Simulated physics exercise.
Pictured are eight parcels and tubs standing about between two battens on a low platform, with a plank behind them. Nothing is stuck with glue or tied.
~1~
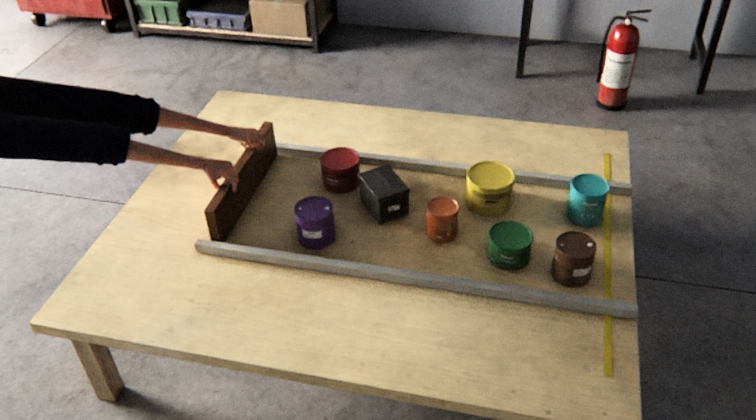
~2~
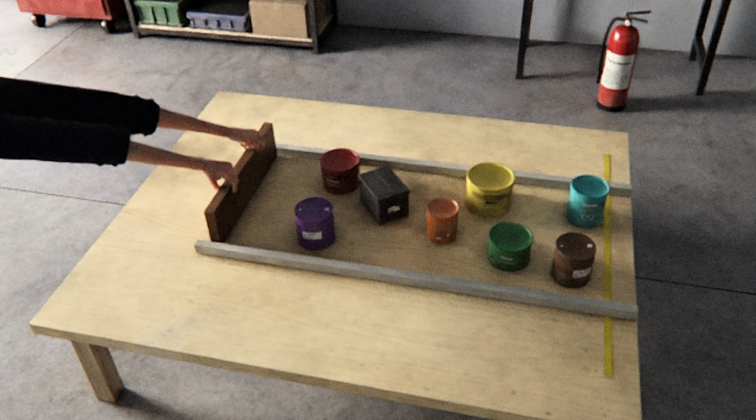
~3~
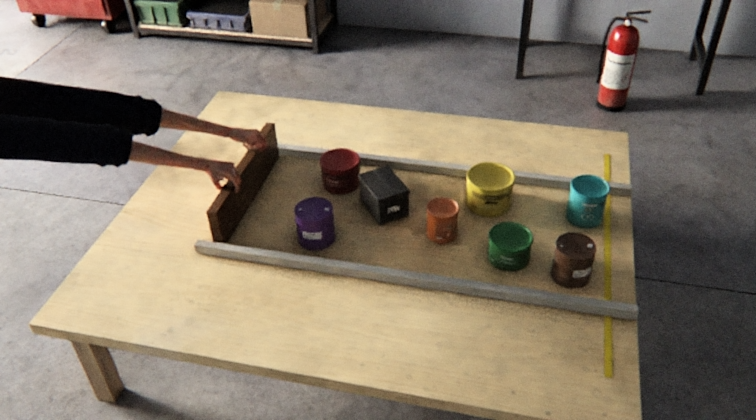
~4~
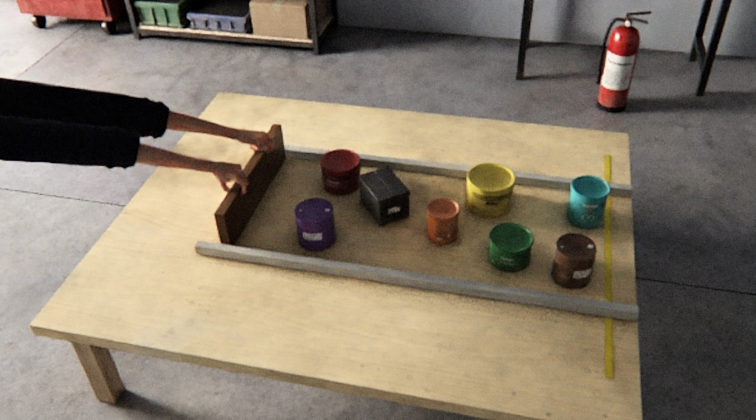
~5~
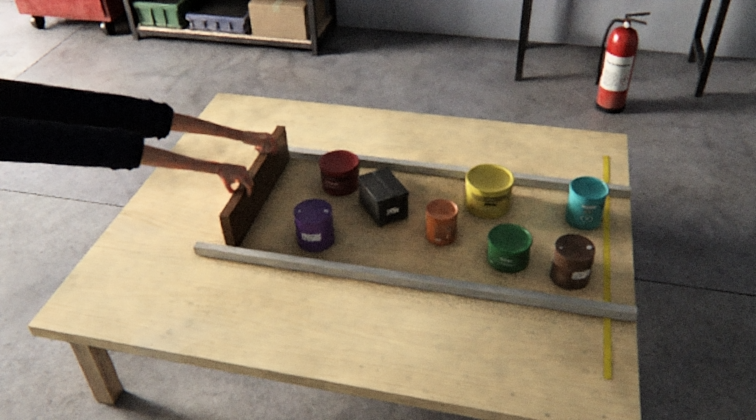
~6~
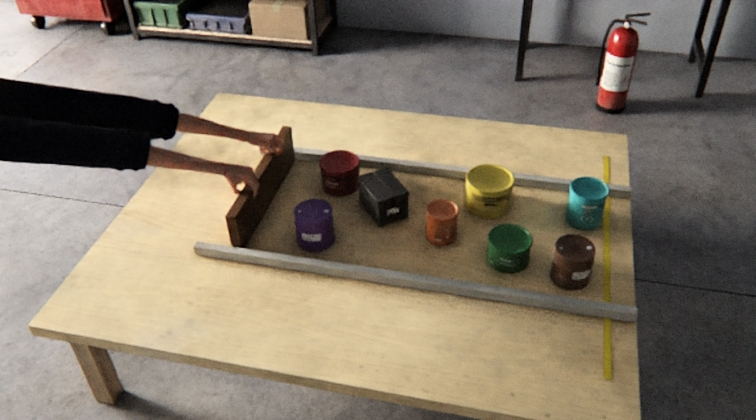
Two hands slid a brown wooden plank a short way to the right along a low wooden platform, between two gray rails, while the colorful pails and the black box in front of it stayed still.
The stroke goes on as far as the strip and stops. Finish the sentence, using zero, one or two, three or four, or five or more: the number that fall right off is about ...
The number that fall right off is about five or more.
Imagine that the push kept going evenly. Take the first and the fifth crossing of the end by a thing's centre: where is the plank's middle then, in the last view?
At (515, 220) for the first, at (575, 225) for the fifth.
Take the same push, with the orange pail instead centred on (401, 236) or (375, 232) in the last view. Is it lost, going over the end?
At the first spot it tips off, and at the second it tips off.
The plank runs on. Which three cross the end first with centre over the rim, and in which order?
First comes the turquoise pail, followed by the brown canister, and then the yellow pail.
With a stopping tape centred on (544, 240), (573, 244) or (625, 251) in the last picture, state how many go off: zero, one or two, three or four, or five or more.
1 or 2; three to four; at least five.
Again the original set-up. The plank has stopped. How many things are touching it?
That comes to 3.
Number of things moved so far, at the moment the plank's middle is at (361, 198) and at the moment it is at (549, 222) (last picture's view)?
3 by the first point, 8 by the second.
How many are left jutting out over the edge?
Result: 3.
Soon after, none off yet; turquoise pail at rest near (586, 204); brown canister at rest near (573, 262); green pail at rest near (509, 249).
After that, none off yet; turquoise pail displaced a little near (597, 206); brown canister displaced a little near (587, 271); green pail displaced about its own width near (544, 263).
In the end, the number that fall off is five or more; gone, orange pail, yellow pail, green pail, brown canister and turquoise pail.
